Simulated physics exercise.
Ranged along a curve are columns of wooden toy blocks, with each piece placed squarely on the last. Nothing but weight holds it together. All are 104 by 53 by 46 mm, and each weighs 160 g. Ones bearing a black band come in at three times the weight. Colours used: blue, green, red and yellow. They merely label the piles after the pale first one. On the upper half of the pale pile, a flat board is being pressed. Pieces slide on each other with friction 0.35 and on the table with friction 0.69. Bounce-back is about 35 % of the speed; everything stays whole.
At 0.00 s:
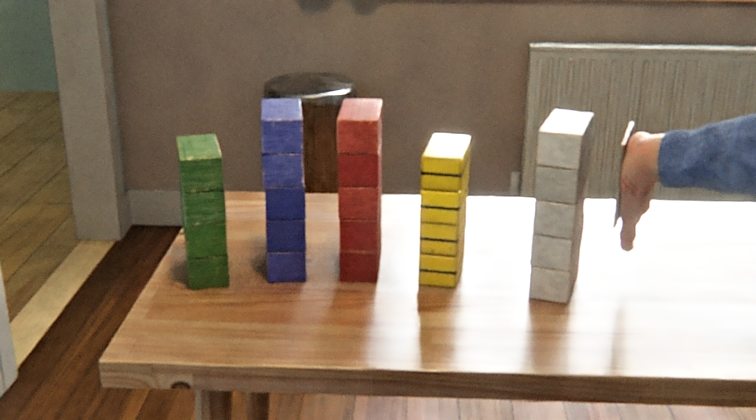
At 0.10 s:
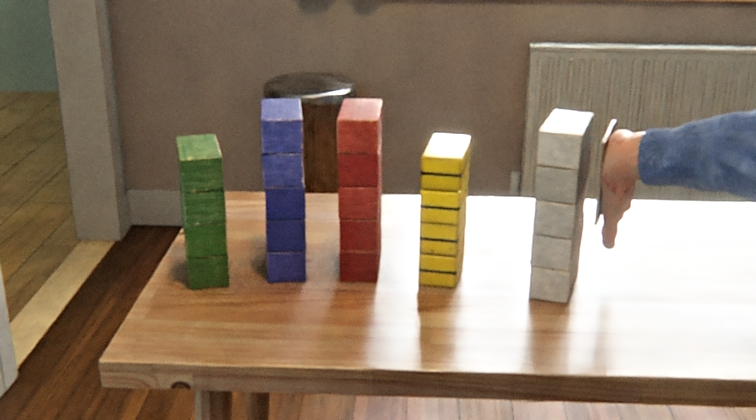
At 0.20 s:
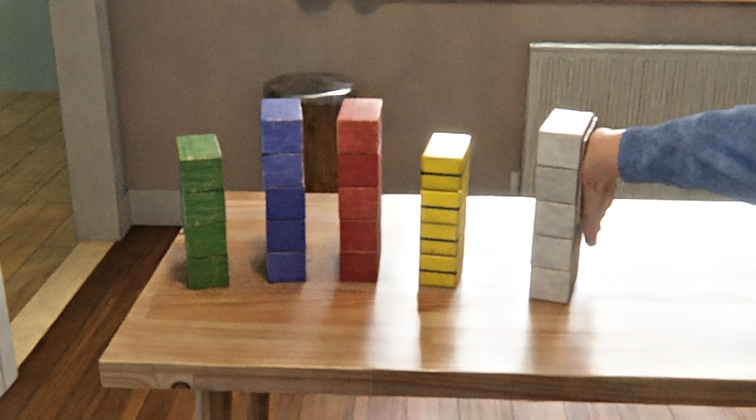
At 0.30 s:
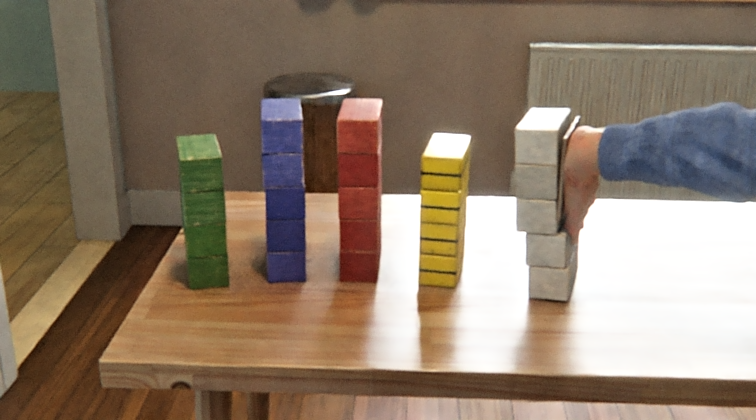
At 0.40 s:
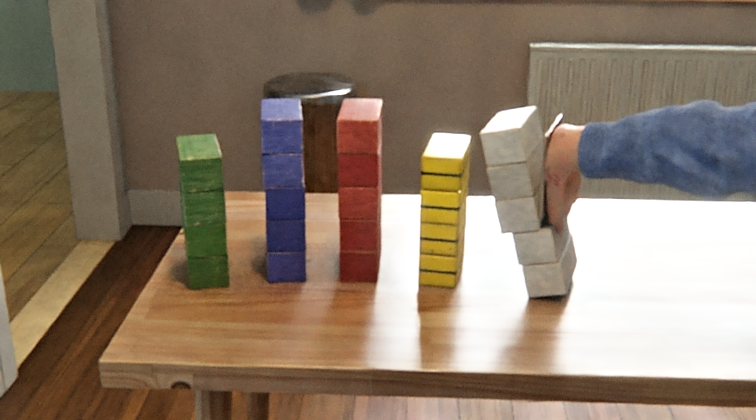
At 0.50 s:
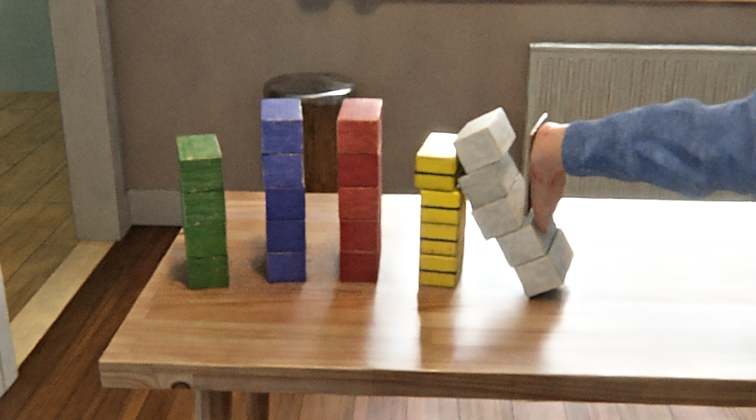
A hand in a blue sleeve reaches in from the right over a wooden table, seen from slightly above in a room with a radiator, by a steady camera. Green, blue, red, yellow and pale grey block columns stand from left to right. The hand presses a thin flat board leftward against the pale column, whose upper blocks shift and lean until they touch the yellow column, nudging its top.
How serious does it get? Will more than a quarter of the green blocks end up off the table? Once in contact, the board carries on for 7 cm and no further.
The share off the table stays short of a quarter.
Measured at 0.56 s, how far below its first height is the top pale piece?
I'd put it at close to 2 cm below where it started.
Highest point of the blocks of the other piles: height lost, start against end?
I'd put it at around 0 cm.
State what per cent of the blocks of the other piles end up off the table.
My estimate is roughly 0 per cent.
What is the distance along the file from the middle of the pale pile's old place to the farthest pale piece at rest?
Distance along: Near 12 cm.
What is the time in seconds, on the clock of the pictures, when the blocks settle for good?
Close to 1.5 s.
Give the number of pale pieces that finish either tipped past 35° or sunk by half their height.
Exactly 3 of the pale pieces.
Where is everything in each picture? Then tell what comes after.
In the first picture (places mark the middle of the side facing us), board (620, 176) 46 mm short; top green block (202, 175); top yellow block (441, 175); the rest undisturbed.
The second picture shows board (601, 173) 23 mm short; top green block (202, 175).
The third picture shows board (582, 171) 1 mm in; top green block (202, 175).
The fourth picture shows board (563, 169) 23 mm in, top of the pale pile leaning 4°; top green block (202, 175); the rest undisturbed.
The fifth picture shows board (544, 167) 46 mm in, top of the pale pile leaning 15°; top green block (202, 175); the rest undisturbed.
The sixth picture shows board (528, 165) 7 cm in, top of the pale pile leaning 30°; top green block (202, 175); top yellow block (434, 174) shifted 6 mm; one has shifted.
After 0.56 s, 0 of the pale pile down; none of the 4 green blocks off the table (0 of 18 in all colours); top green block unmoved; top yellow block shifted 14 mm.
After 1.04 s, 3 of the pale pile down; none of the 4 green blocks off the table (0 of 18 in all colours); top green block unmoved; top yellow block shifted 16 mm.
At rest (1.6 s), 3 of the pale pile down; none of the 4 green blocks off the table (0 of 18 in all colours); top green block unmoved; top yellow block shifted 16 mm. That is 0 per cent. As the last picture would show them, middles, top green block near (199, 162), top yellow block near (434, 161).
